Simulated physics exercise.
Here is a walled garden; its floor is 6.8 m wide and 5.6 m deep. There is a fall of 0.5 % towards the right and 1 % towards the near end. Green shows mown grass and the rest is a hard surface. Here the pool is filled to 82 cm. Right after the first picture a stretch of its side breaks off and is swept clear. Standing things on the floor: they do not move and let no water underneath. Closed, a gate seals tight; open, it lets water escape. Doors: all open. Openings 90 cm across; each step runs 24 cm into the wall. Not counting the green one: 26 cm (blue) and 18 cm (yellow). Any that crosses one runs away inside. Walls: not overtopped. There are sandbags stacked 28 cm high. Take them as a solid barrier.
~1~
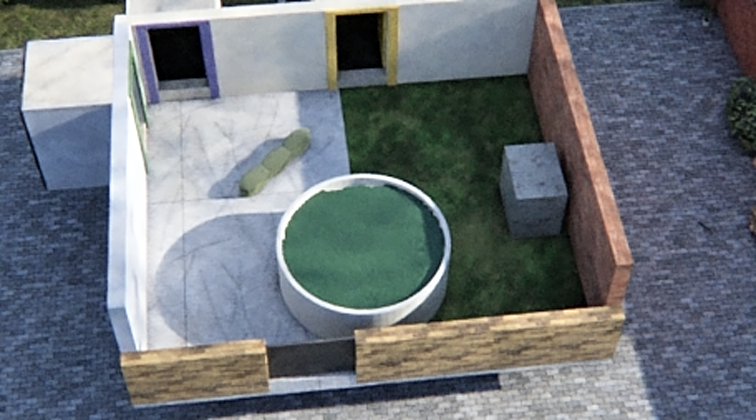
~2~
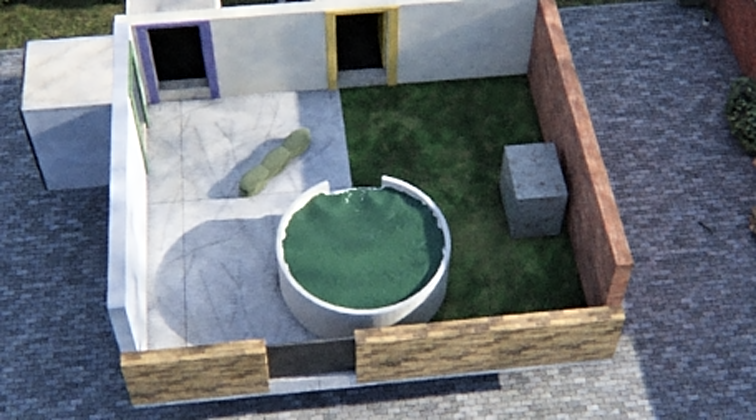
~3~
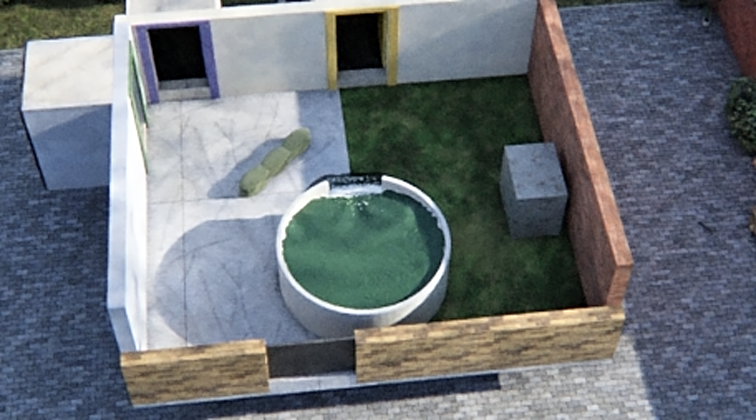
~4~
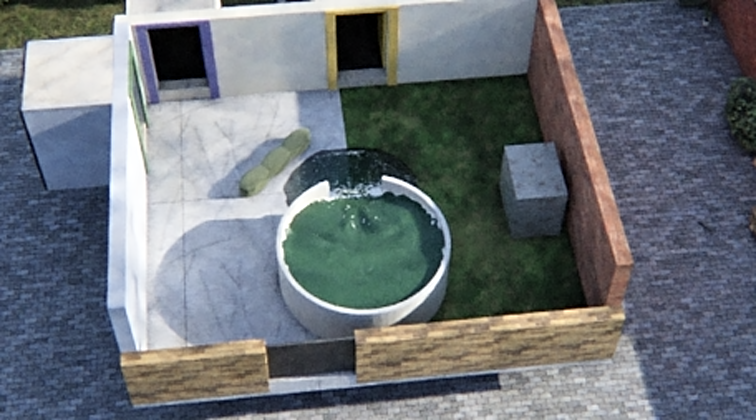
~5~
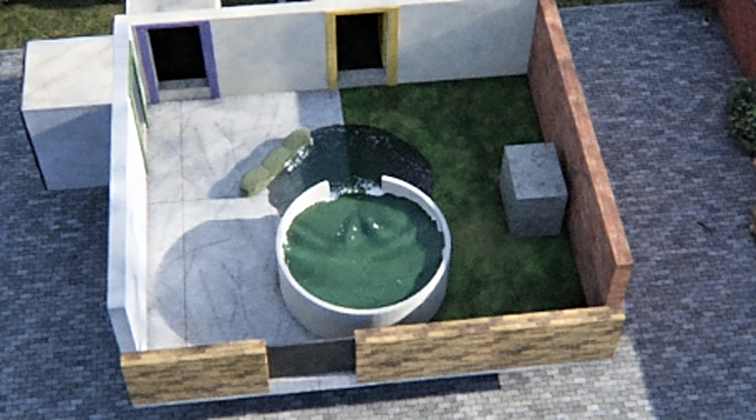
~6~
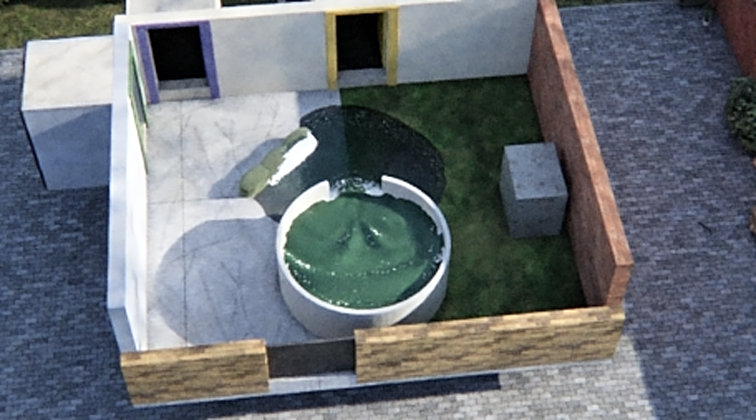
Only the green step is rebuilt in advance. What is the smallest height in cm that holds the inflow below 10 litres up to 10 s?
At least 11.5 cm.
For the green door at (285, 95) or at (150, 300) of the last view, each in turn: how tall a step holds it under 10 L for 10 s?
Roughly 22 cm, then roughly 6.5 cm.
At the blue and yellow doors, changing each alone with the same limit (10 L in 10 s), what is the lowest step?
About 8.5 cm at blue and about 38 cm at yellow.
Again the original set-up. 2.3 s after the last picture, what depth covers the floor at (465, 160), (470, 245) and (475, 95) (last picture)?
3, 0 and 13 cm, respectively.
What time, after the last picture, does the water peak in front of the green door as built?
Near 2.4 s.
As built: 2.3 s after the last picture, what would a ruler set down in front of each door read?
Door by door in cm - blue 4, yellow 28, green 15.
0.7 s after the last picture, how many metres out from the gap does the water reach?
About 3.2 metres out.
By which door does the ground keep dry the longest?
The green one.
Then, 0.7 s after the last picture water covers 30 % of the floor, deepest (43 cm) near (331, 89); it has not reached the green door.
Then, 2.3 s after the last picture water covers 65 % of the floor, deepest (32 cm) near (341, 88); 15 cm at the green door, 0 litres in over its 14 cm step.
Then, 9.3 s after the last picture water covers 95 % of the floor, deepest (16 cm) near (588, 339); 8 cm at the green door, 1 litre in over its 14 cm step.
At the green door as built, the water peaked near 15 cm, 2.3 s after the last picture.
Run again over the same 10 s with other heights there, 19 litres in over 10 cm, 2 litres over 13.5 cm. The limit of 10 litres is kept from about 11.5 cm up.
